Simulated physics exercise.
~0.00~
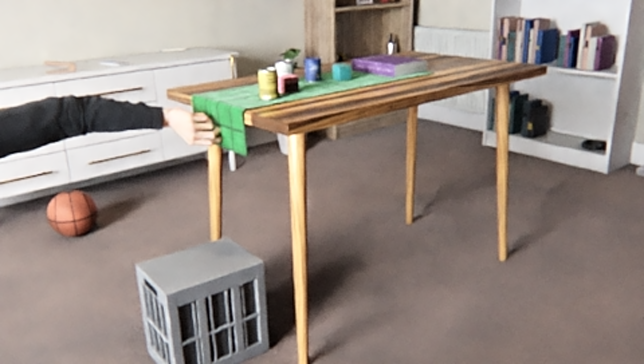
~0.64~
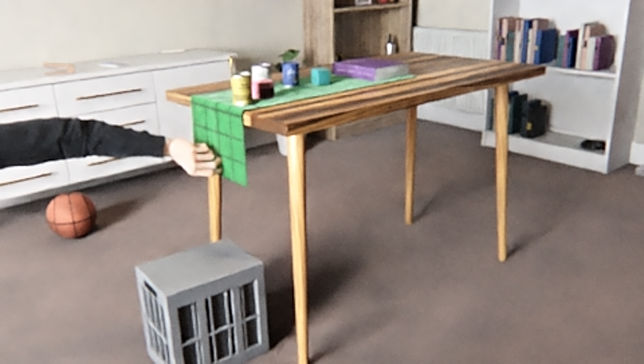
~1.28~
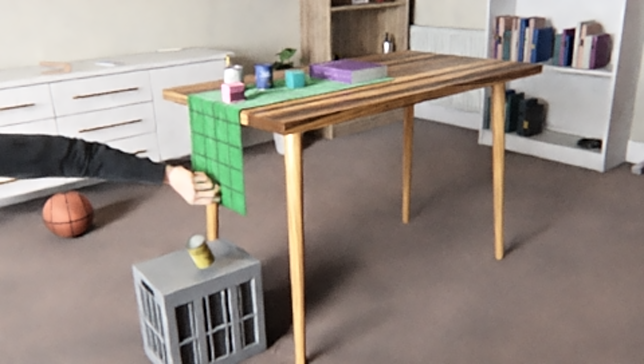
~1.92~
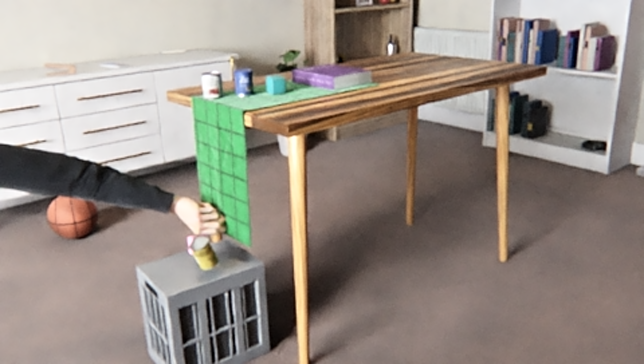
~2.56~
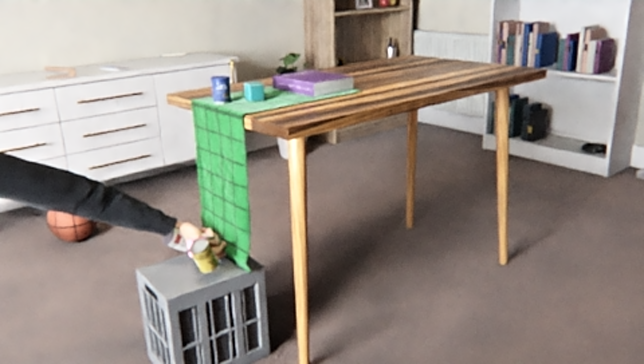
A hand draws a green tablecloth down to a grey crate, and three small things fall.
